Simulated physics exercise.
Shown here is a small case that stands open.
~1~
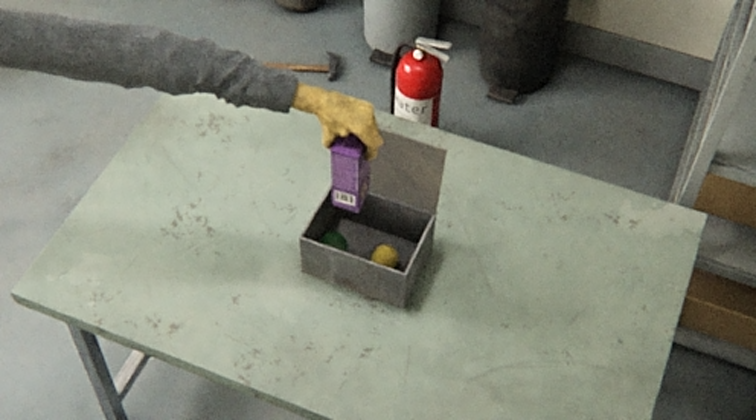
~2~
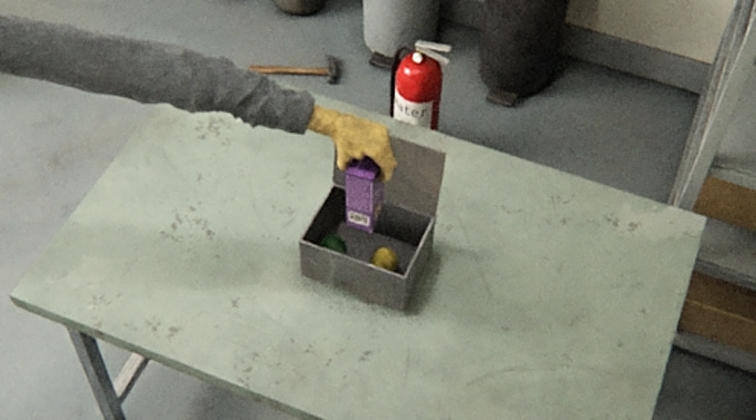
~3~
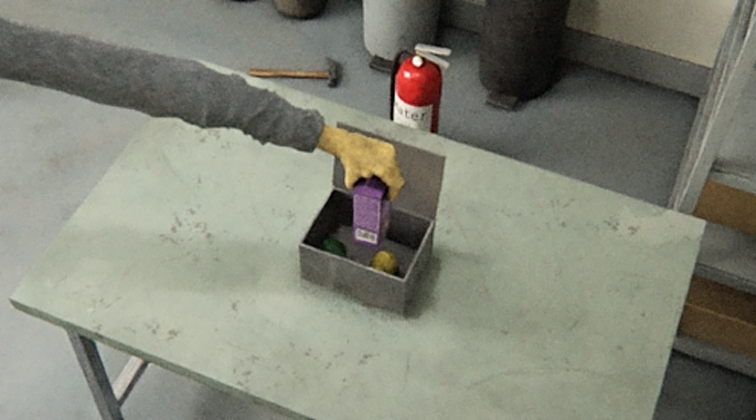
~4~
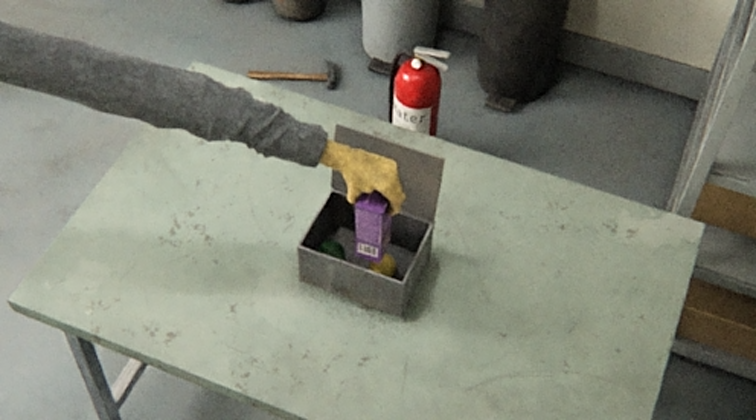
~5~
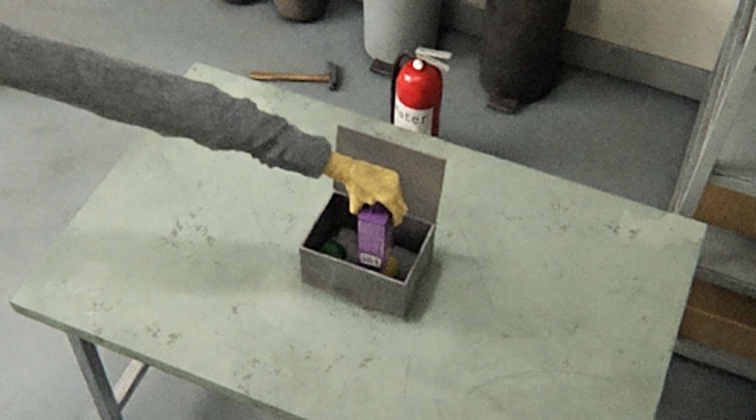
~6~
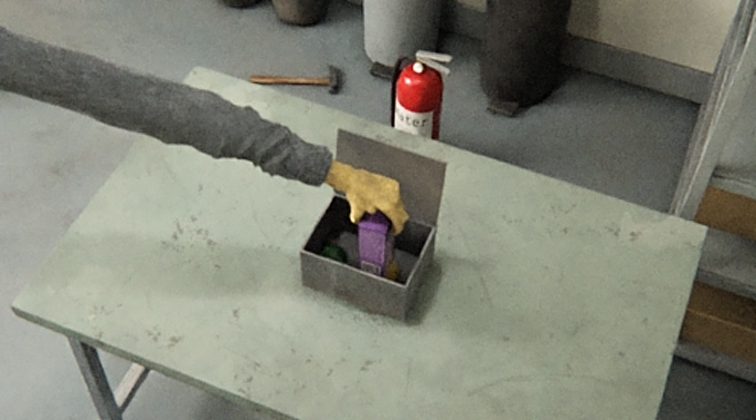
The clip shows a yellow-gloved hand lowering a purple carton into an open gray case on a green table, beside a green object and a yellow one already inside, with a red fire extinguisher behind.
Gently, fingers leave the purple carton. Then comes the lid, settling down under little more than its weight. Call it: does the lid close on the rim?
My call is that it fails to close.
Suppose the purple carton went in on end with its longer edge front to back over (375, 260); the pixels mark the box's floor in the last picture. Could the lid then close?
The lid settles shut this time.
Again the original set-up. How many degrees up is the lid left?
Lid angle from rim - close to 6°.
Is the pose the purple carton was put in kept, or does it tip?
Looking at the last picture, it sits at an angle.
Then, 0.70 s after the last picture, purple carton tipped 62° from how it was near (360, 253); yellow lemon rolled about its own width.
Then, 1.70 s after the last picture, lid 45° above the rim; purple carton tipped 62° from how it was near (361, 251); yellow lemon rolled about its own width.
At rest, lid 7° above the rim; tipped over in the box, purple carton; moved from the start, yellow lemon; green ball in place. Seen from the same camera at the end, purple carton near (362, 252).
